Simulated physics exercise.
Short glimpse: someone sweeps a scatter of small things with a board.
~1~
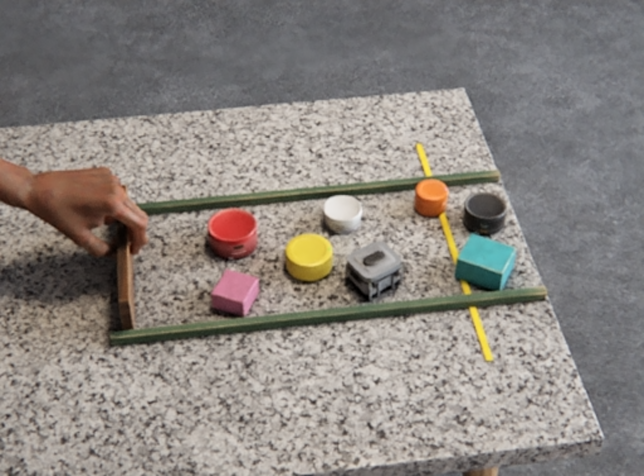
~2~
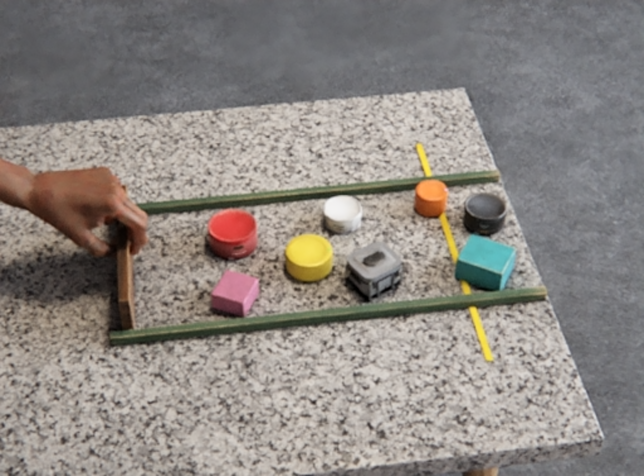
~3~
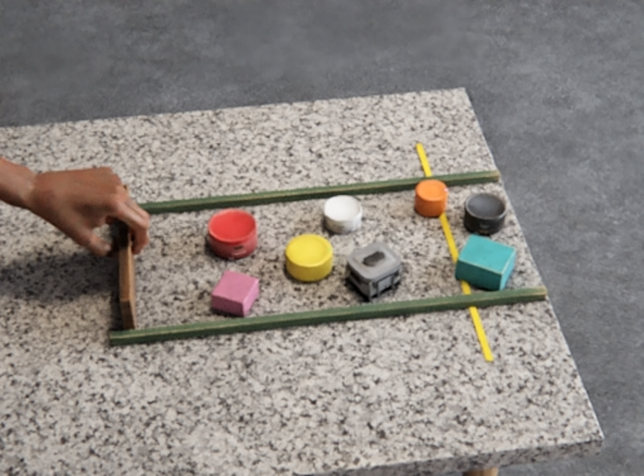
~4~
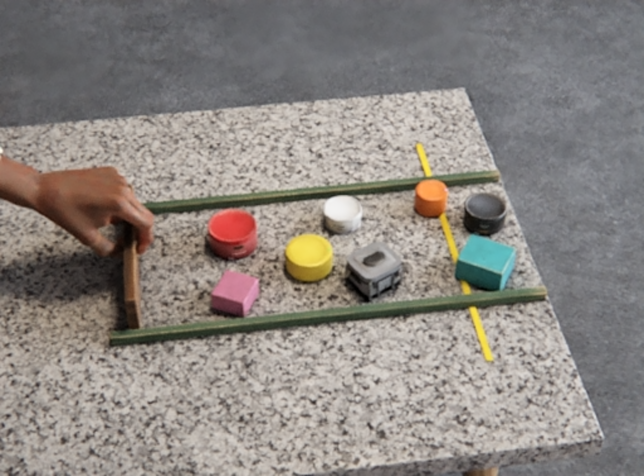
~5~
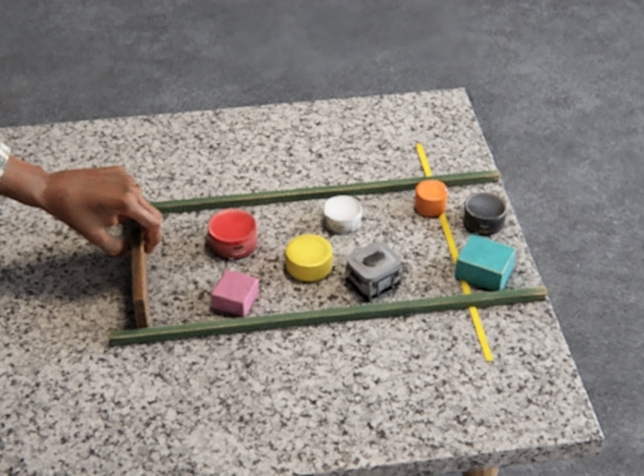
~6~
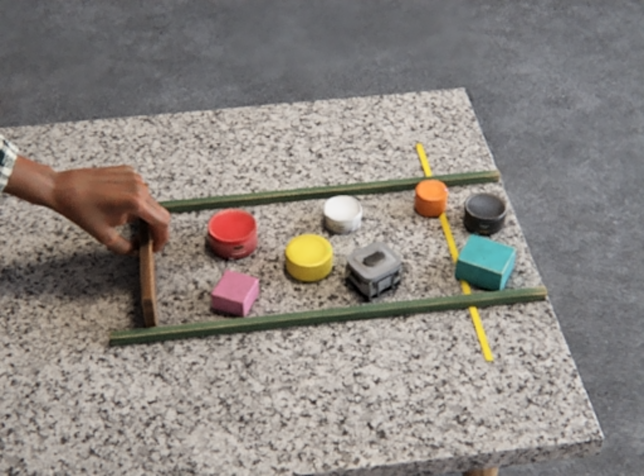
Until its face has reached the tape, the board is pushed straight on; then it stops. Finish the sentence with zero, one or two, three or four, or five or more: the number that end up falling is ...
The number that end up falling is one or two.
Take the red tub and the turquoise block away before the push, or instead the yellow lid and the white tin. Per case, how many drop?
Counts - first: 0, second: 1.
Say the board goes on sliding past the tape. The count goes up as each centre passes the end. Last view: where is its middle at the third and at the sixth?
First: Around (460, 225). Next: Around (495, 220).
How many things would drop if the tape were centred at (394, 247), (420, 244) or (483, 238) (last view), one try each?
Try 1: 0; try 2: 0; try 3: 5.
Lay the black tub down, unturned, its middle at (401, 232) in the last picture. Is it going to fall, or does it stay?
Observed: The black tub stays in place.
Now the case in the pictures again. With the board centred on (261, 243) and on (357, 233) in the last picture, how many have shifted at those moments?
3 by the first point, 6 by the second.
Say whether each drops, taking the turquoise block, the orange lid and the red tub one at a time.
I reckon the turquoise block takes a fall, the orange lid takes a fall and the red tub is still there.
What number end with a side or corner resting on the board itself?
That comes to 3.
A little later, none off yet; black tub at rest near (484, 214); turquoise block at rest near (485, 263); orange lid at rest near (431, 198).
When it is over, the number that fall off is one or two; down, orange lid and turquoise block.
